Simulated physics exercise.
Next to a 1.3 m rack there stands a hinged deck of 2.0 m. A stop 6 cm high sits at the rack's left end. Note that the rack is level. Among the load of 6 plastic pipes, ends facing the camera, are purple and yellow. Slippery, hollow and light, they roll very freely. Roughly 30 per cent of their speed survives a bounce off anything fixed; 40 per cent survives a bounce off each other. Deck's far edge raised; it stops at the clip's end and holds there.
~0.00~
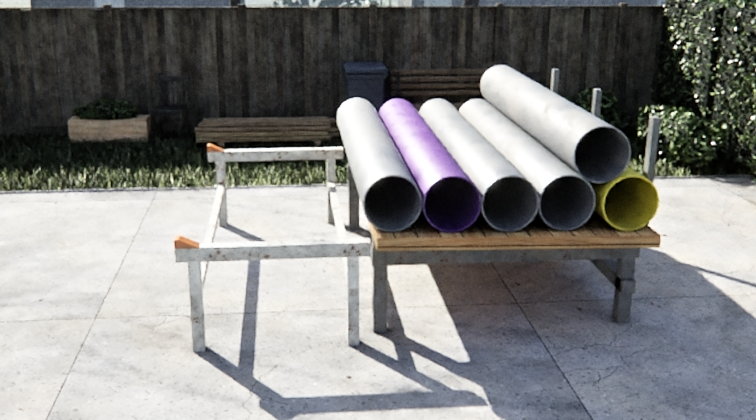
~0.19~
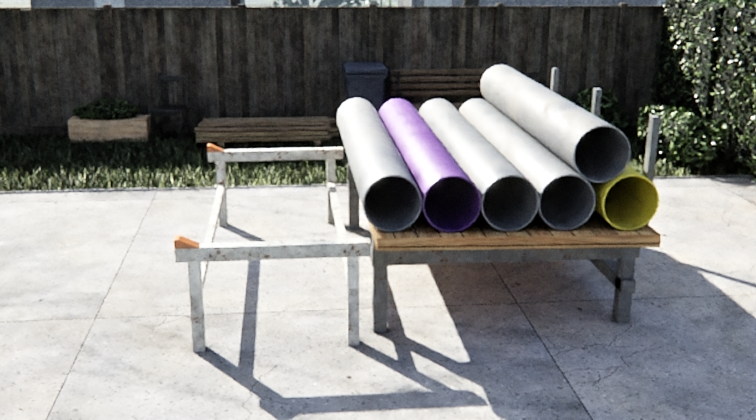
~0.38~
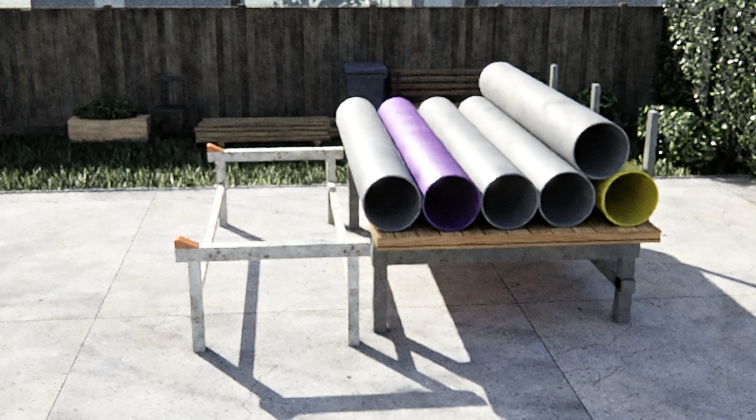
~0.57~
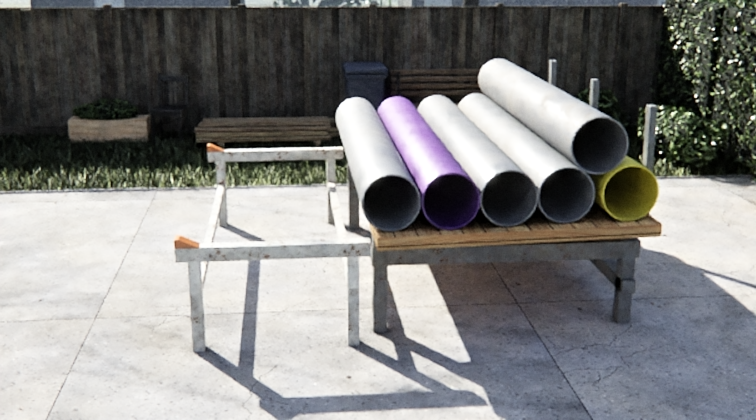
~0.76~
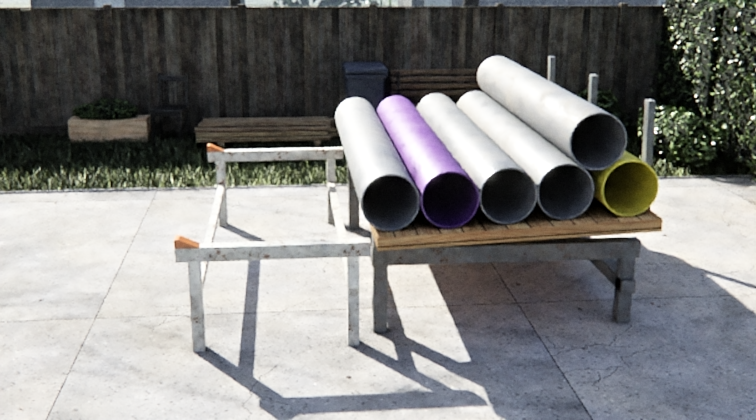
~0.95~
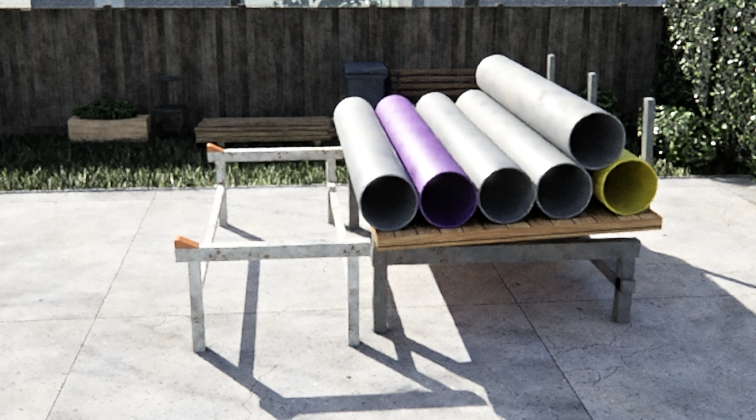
Six pipes, including purple and yellow ones, shift slightly as the wooden deck's right side rises.
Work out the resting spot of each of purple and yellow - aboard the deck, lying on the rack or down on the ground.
Resting spots - purple: Lying on the rack, yellow: Aboard the deck.
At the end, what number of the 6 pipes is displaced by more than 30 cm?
The number is 6.
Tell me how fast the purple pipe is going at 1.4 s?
Reading: Roughly 0.2 m/s.
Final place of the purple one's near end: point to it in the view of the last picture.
You'll find it at roughly (249, 218) in the final picture.
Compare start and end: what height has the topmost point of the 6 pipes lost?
25 cm.
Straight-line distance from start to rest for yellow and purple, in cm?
Net shift - yellow: 100; purple: 140.
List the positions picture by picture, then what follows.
Purple (452, 204), yellow (630, 203); deck tilted 1° back; stop top at (176, 242), in the first picture.
Purple (452, 204), yellow (630, 202); deck tilted 1° back, in the second picture.
Purple (452, 203), yellow (630, 198); deck level, in the third picture.
Purple (451, 201), yellow (630, 193); deck tilted 1° to the rack, in the fourth picture.
Purple (450, 200), yellow (630, 188); deck tilted 2° to the rack, in the fifth picture.
Purple (448, 199), yellow (629, 187); deck tilted 3° to the rack, in the sixth picture.
By 1.4 s, purple is on the deck, 45 cm from the hinge, rolling left; yellow is on the deck, 175 cm from the hinge; 0 lost over the end.
By 1.8 s, purple is on the deck, 35 cm from the hinge, rolling left; as before, yellow; 0 lost over the end.
By 2.3 s, purple is on the deck, 20 cm from the hinge, rolling left; yellow is on the deck, 175 cm from the hinge; 0 lost over the end.
By 2.9 s, purple is on the rack, 125 cm from the rack's far end, rolling left; yellow is on the deck, 175 cm from the hinge; 0 lost over the end.
Finally (6.2 s), purple is on the rack, 50 cm from the rack's far end; yellow is on the deck, 75 cm from the hinge; 0 lost over the end.
